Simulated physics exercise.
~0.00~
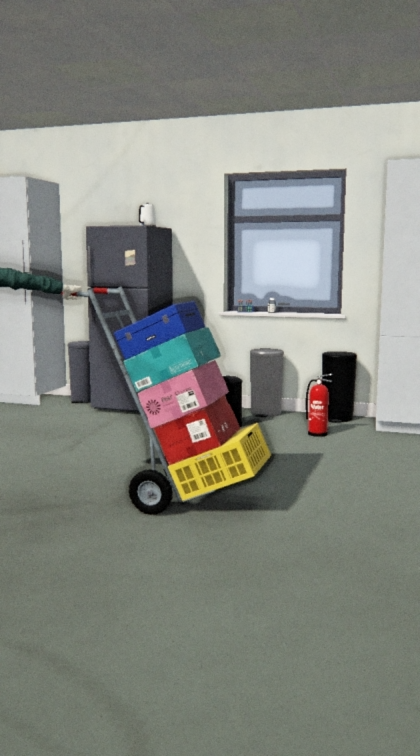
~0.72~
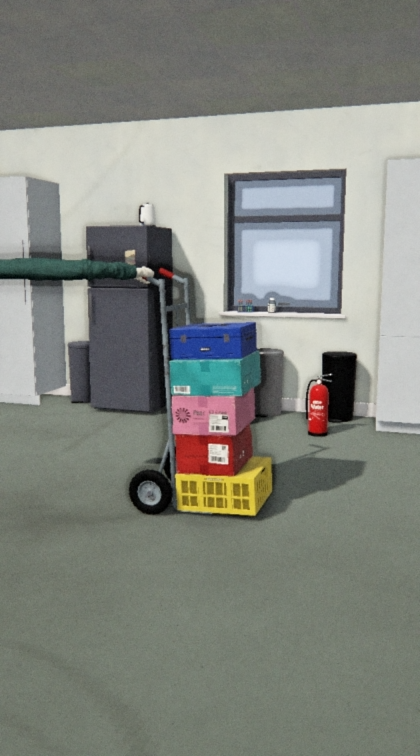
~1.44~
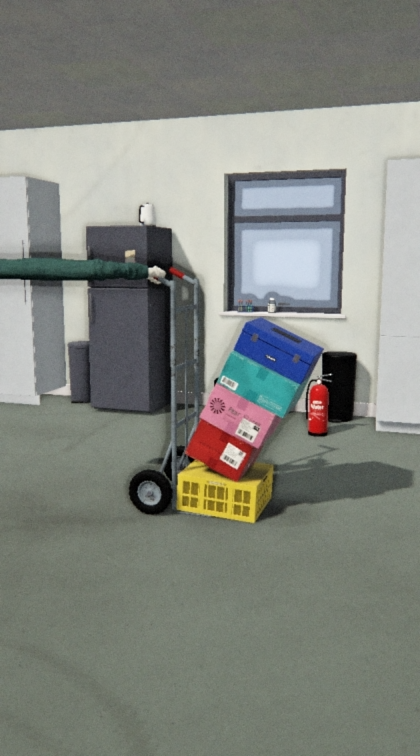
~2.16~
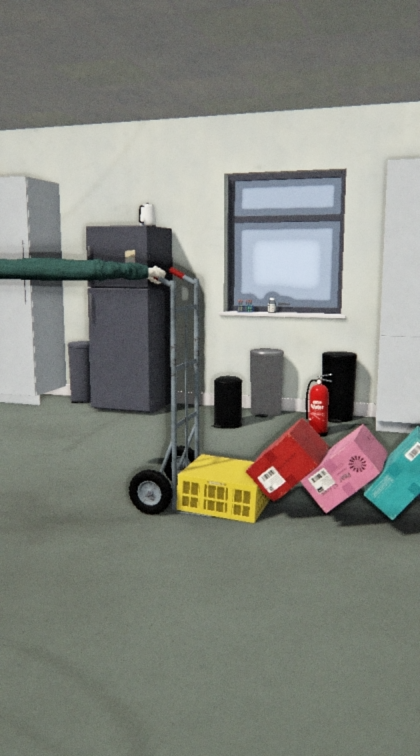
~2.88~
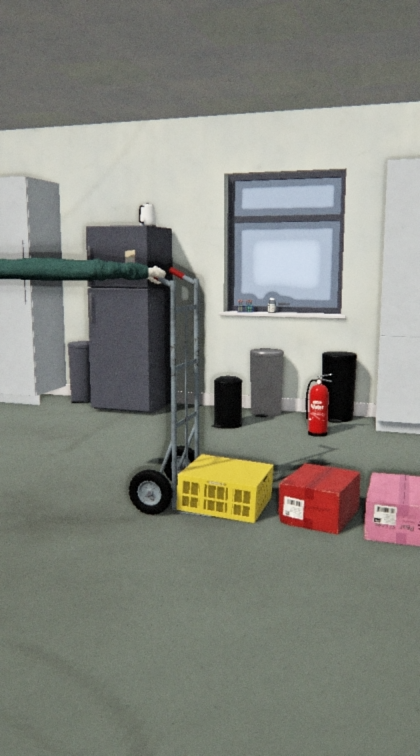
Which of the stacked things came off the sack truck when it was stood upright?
The blue, turquoise, pink and red boxes all toppled off to the right, and only the yellow crate at the bottom stayed in place.
A green-sleeved arm tipped a leaning sack truck upright, and the stack on it toppled to the right, the blue, turquoise, pink and red boxes tumbling off while the yellow crate stayed on the plate, with red and pink left on the floor.
